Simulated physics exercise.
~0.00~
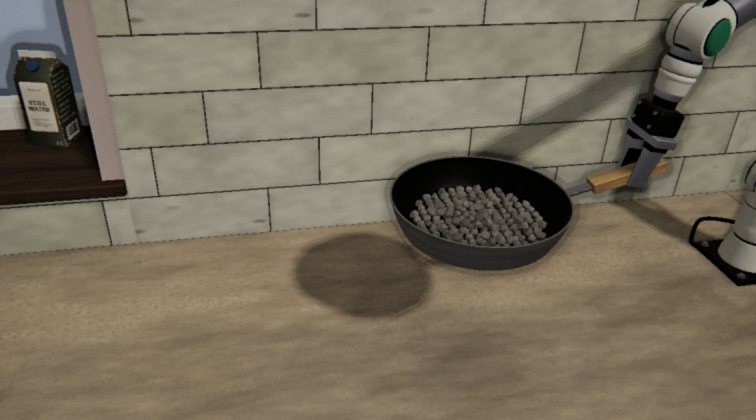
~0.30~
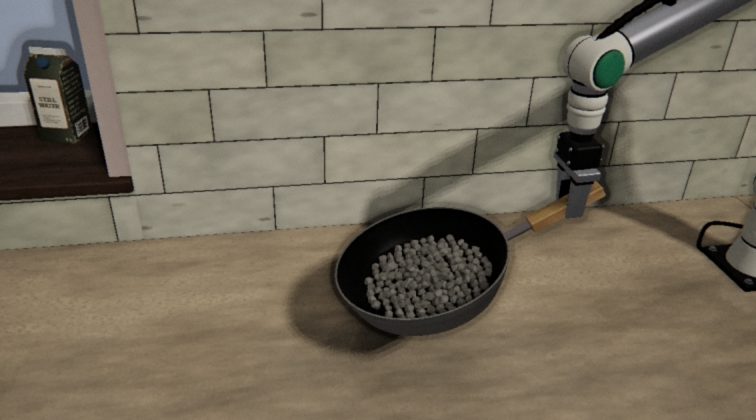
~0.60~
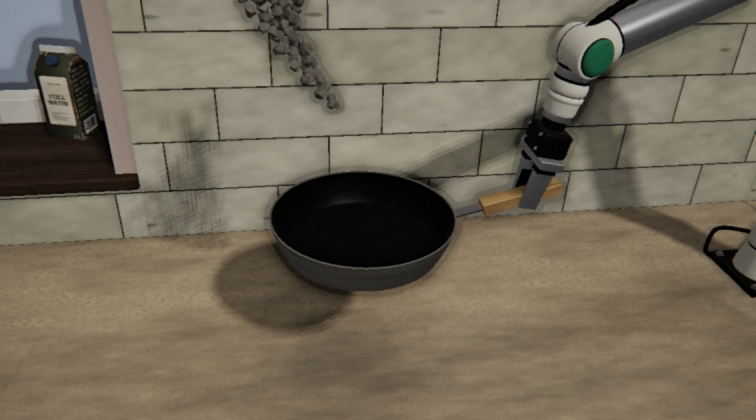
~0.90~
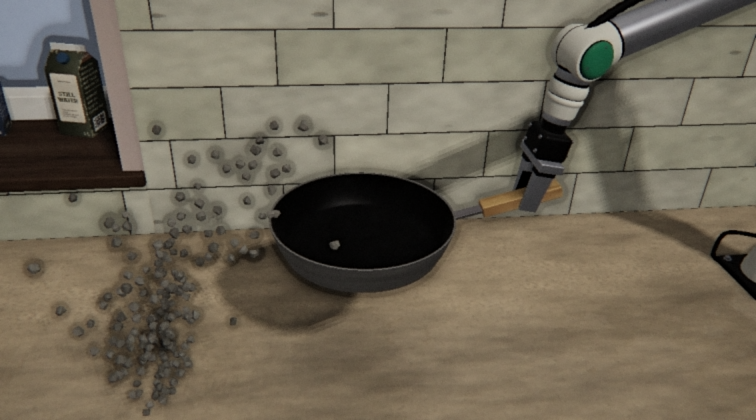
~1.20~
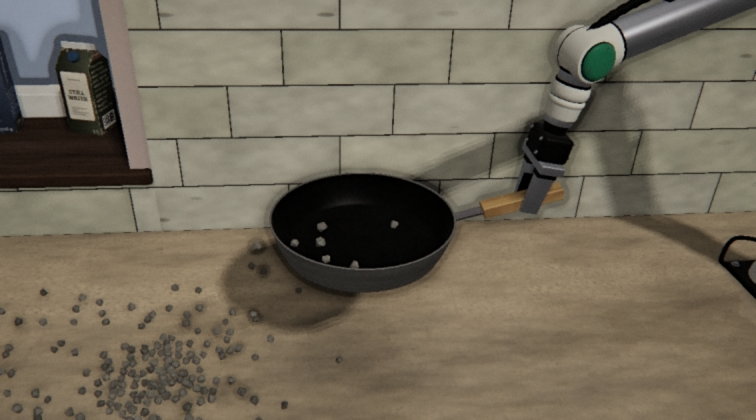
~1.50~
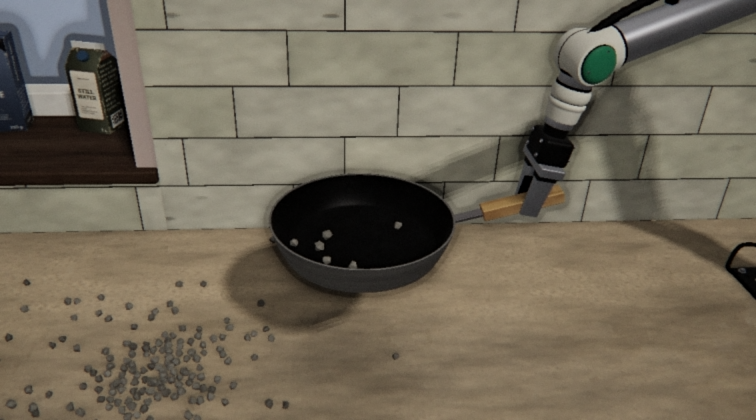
A black frying pan with a wooden handle, full of small grey pebbles, is held by a white and grey robot arm over a wooden counter, seen slightly from above against pale green brick tiles. A carton stands on a dark sill at the left. The arm swings the pan left and down, tilting it, then up again, flinging the pebbles high to the left. The pan stops level while they scatter and rain down past its left side. Most end spread across the counter at lower left, with only a few left in the pan.
